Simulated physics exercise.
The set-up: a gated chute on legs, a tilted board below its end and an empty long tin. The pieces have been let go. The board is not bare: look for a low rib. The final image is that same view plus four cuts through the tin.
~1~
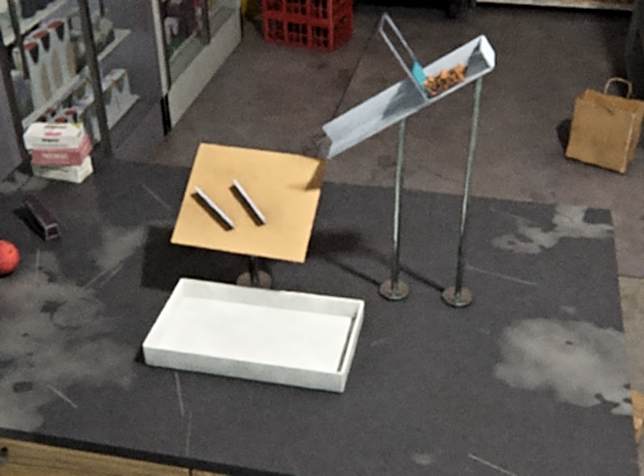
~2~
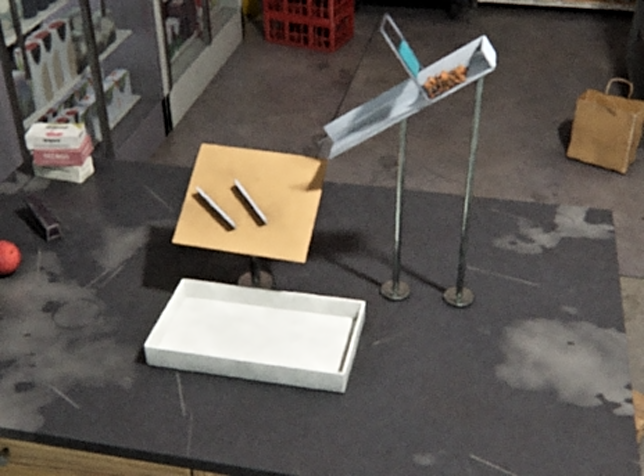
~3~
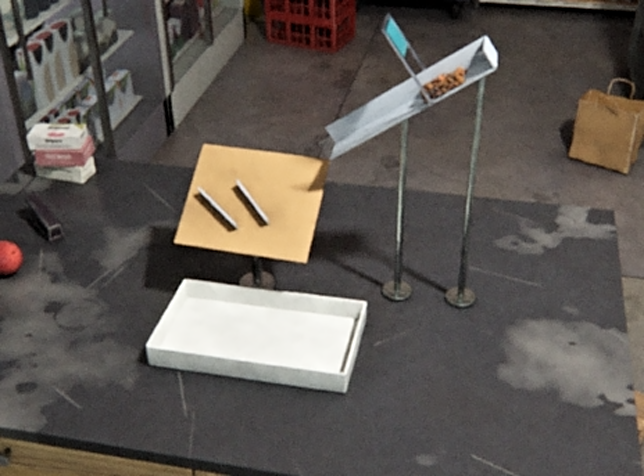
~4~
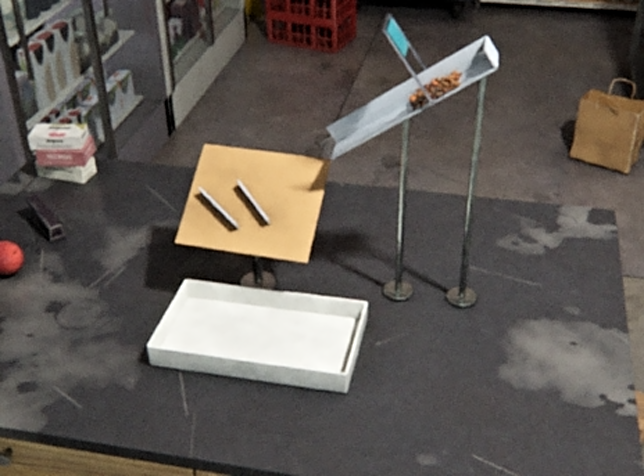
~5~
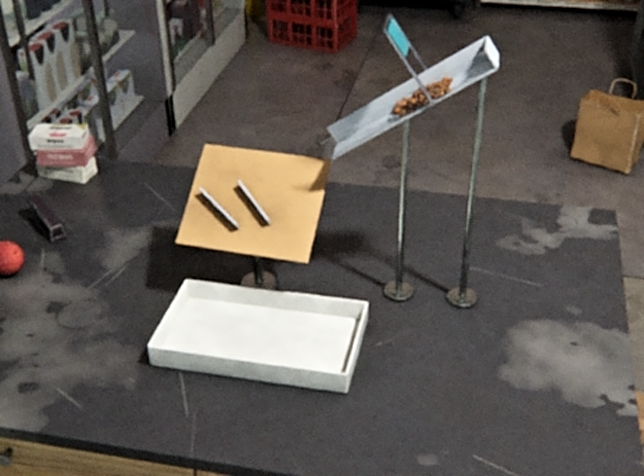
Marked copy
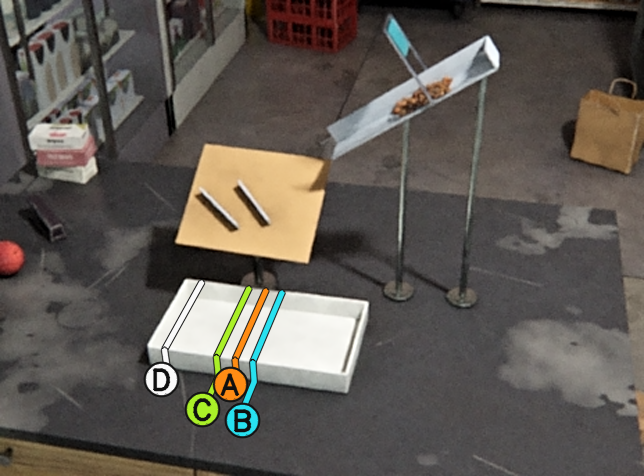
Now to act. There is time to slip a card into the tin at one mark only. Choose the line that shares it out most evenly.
B is best.
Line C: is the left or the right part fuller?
Right.
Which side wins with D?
Right.
On the marked copy, line A crosses the front rim at (235, 358); line B crosses the front rim at (253, 361); line C crosses the front rim at (216, 356); line D crosses the front rim at (164, 348).
For line A, of what is caught, a small part on the left of the divider, nearly all on the right.
For line B, of what is caught, about half on the left of the divider, about half on the right.
For line C, of what is caught, a small part on the left of the divider, nearly all on the right.
For line D, of what is caught, none on the left of the divider, all on the right.
